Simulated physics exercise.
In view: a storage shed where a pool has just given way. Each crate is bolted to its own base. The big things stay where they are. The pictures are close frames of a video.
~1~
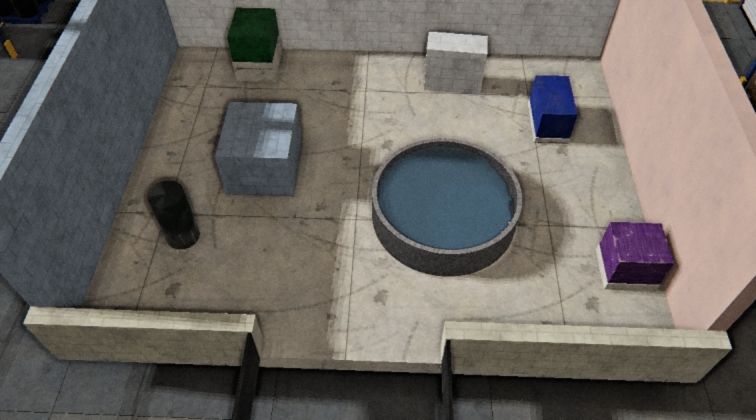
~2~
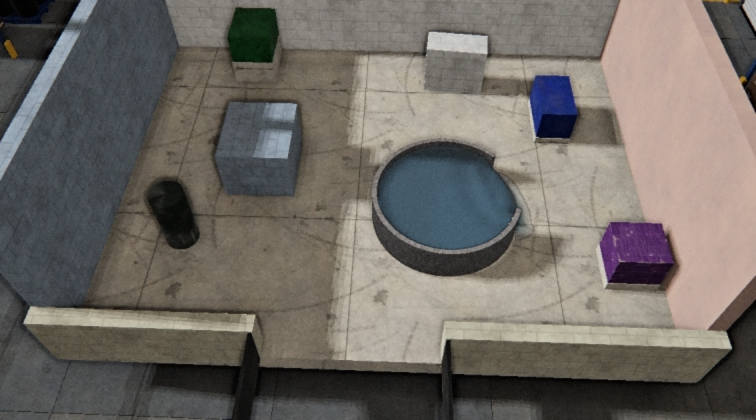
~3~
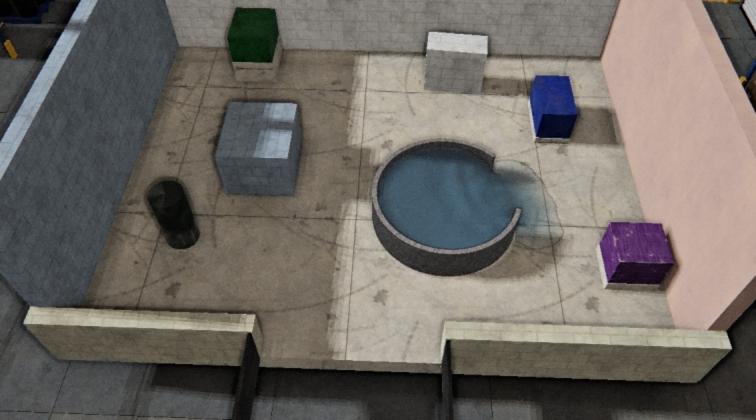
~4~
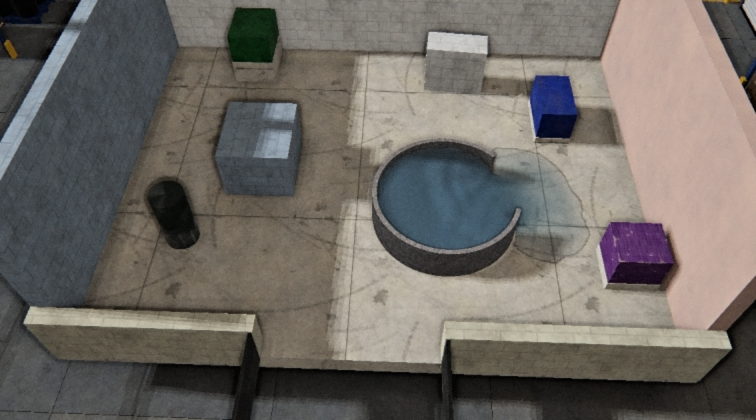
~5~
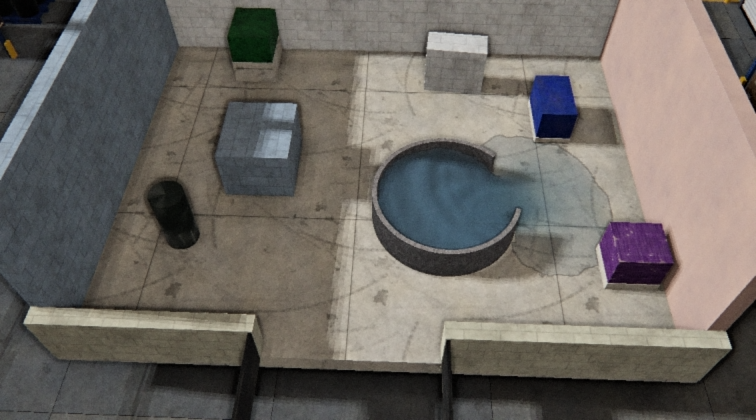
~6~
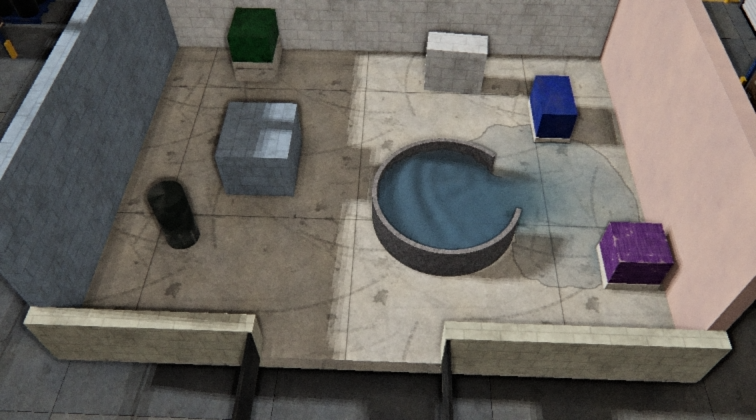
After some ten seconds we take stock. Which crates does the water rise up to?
One by one: The green crate escapes dry; the purple crate is wetted; the blue crate is wetted.
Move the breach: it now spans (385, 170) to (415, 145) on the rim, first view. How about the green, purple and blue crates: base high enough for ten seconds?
Then: The green one keeps dry; the purple one escapes it; the blue one is spared.
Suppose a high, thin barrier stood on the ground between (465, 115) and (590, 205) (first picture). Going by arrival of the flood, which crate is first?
It is the crate marked purple.
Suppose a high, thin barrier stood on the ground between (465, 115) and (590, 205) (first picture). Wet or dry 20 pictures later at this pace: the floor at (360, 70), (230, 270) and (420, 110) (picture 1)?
In that order: Covered, clear, covered.
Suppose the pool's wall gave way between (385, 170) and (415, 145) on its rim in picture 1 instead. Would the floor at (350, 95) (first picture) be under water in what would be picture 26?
Answer: Under water.
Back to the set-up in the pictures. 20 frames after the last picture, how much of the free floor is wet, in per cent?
Roughly 25 per cent.
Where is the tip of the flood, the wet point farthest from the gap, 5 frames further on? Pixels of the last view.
Close to (613, 107).
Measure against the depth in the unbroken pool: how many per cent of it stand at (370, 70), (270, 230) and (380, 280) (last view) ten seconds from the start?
In turn 6, 2 and 4 in a hundred.
A moment on, water covers 15 % of the floor; the green crate not reached, the purple crate water round its plinth, the blue crate water round its plinth.
Next, water covers 20 % of the floor; the green crate not reached, the purple crate water round its plinth, the blue crate water round its plinth.
Then, water covers 25 % of the floor; the green crate not reached, the purple crate water round its plinth, the blue crate water round its plinth.
Later, water covers 50 % of the floor; the green crate water round its plinth, the purple crate water round its plinth, the blue crate water round its plinth.
In the end, water covers 75 % of the floor; the green crate stayed above the water, the purple crate was topped, the blue crate was topped.
